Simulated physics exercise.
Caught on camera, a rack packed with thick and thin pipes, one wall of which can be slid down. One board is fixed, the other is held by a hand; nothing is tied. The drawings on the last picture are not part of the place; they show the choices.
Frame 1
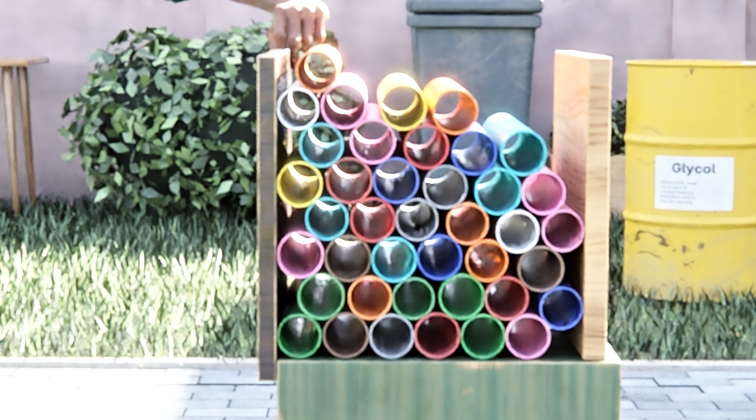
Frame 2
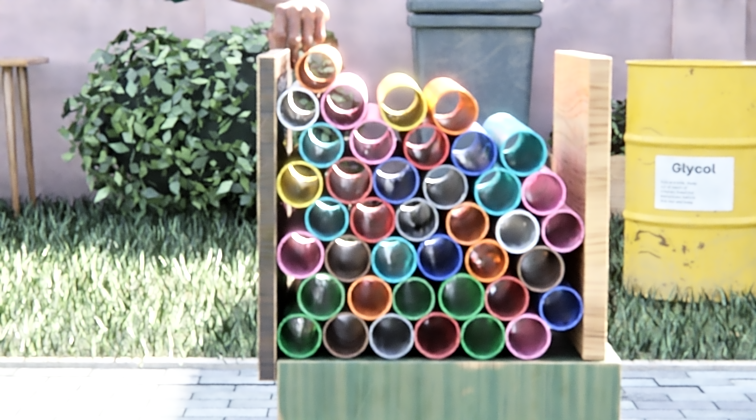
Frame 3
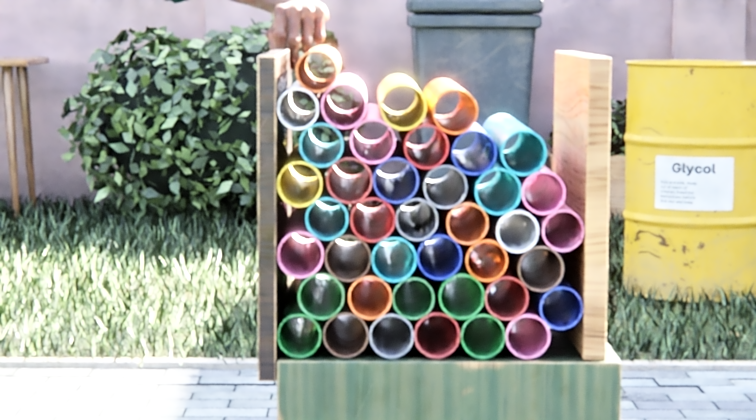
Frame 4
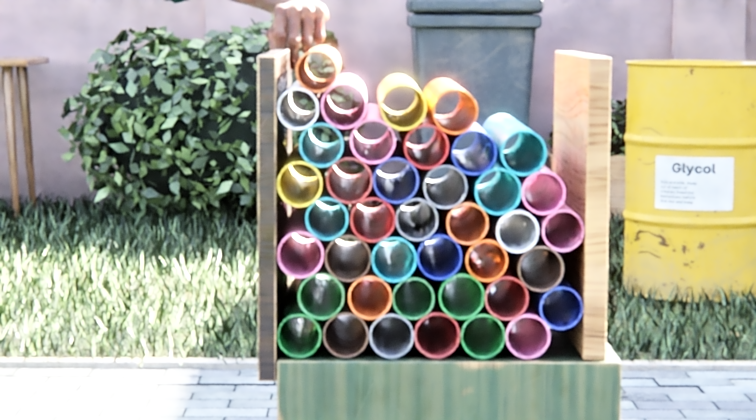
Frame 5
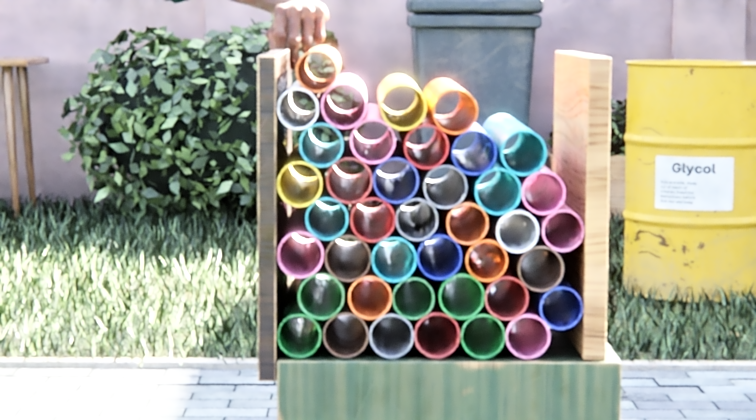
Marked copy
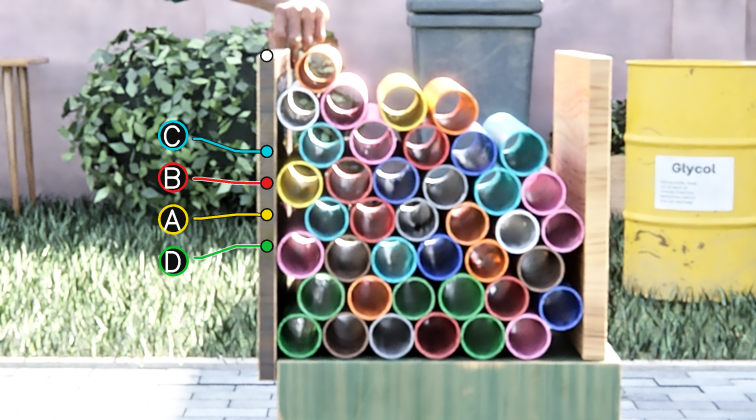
A hand resting on an orange pipe atop a rack of colourful stacked pipes between two upright boards, with nothing visibly moving.
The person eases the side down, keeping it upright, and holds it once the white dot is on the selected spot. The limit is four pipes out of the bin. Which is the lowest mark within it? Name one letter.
At most to A.
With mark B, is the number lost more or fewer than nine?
At B, fewer than nine.
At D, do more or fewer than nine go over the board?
It loses fewer than nine.
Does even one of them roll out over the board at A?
Yes.
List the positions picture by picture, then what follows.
In the first frame, a pink pipe (528, 336); a brown pipe (348, 258); a blue pipe (440, 257).
In the second frame, a blue pipe (440, 257); a grey pipe (417, 220).
In the third frame, a blue pipe (396, 181); a pink pipe (543, 193).
In the fourth frame, a turquoise pipe (523, 153); side board (276, 200).
In the fifth frame, a green pipe (299, 336); a pink pipe (528, 336); a brown pipe (348, 258).
On the marked copy, A at (267, 215); B at (267, 183); C at (267, 151); D at (267, 246); the white dot at (267, 56).
Taking A. A third of the way, top of the board (276, 127).
Two thirds of the way, top of the board (276, 207).
When it is over, top of the board (276, 214), two out over the board.
As for the rest, B two out over the board; C none out over the board; D five out over the board.
